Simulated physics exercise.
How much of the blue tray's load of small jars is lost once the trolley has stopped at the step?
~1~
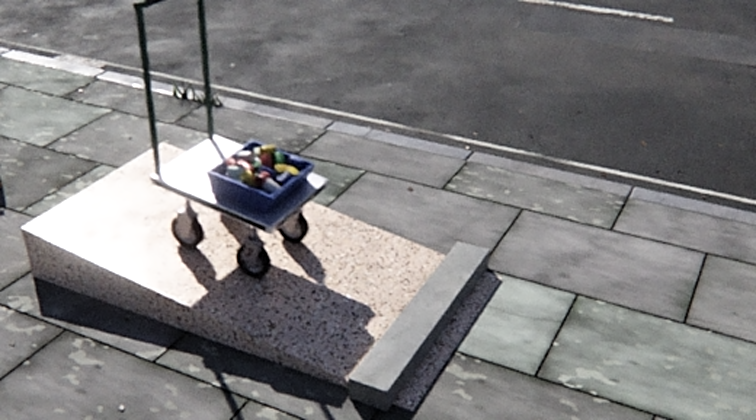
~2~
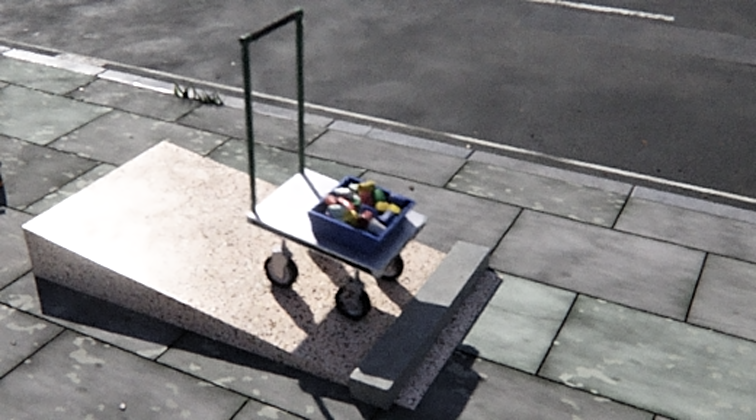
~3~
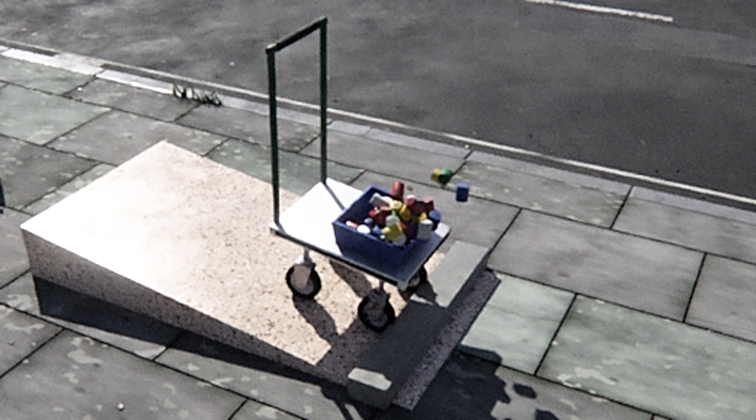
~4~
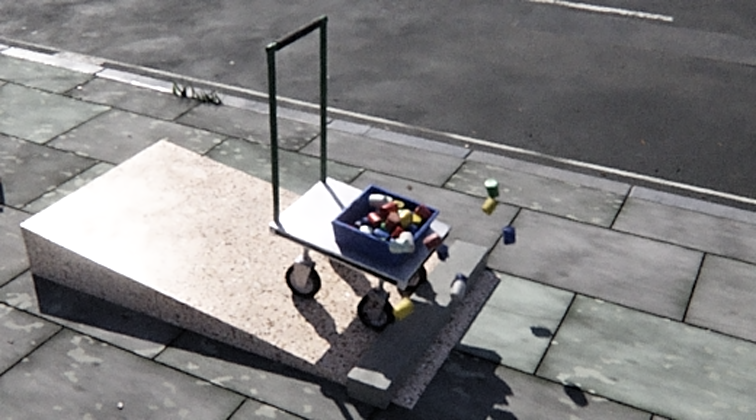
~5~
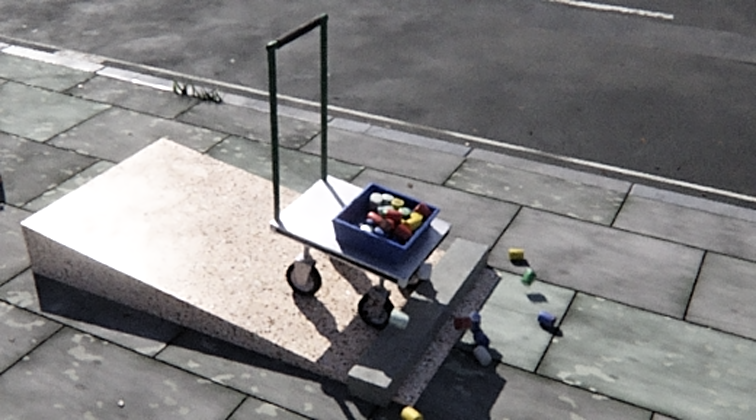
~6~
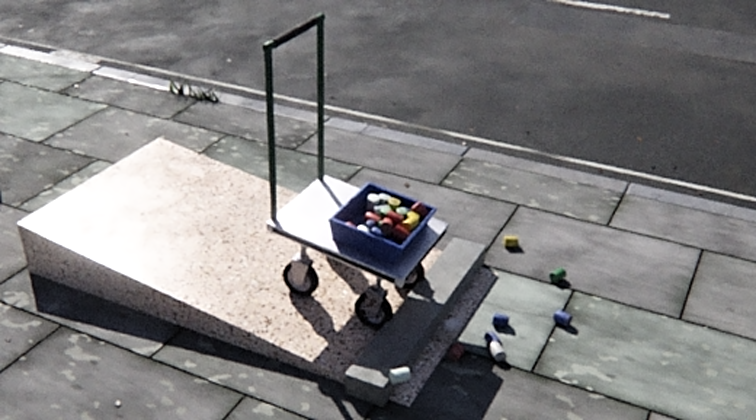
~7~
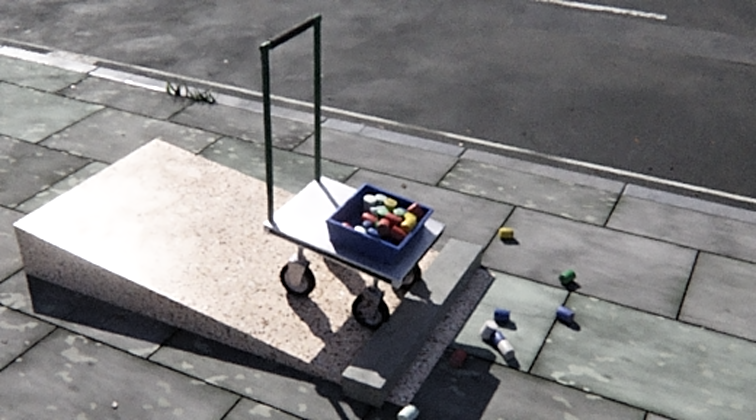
The tray loses more than one in six of its jars, with several left lying on and around the paving beyond the step. Many others remain inside the tray.
In this clip, a platform trolley carrying a blue tray of small colourful jars rolls down a ramp and stops against a low step. Several jars fly forward over the tray's edge and scatter on the paving, while the tray stays on the deck, still holding many.
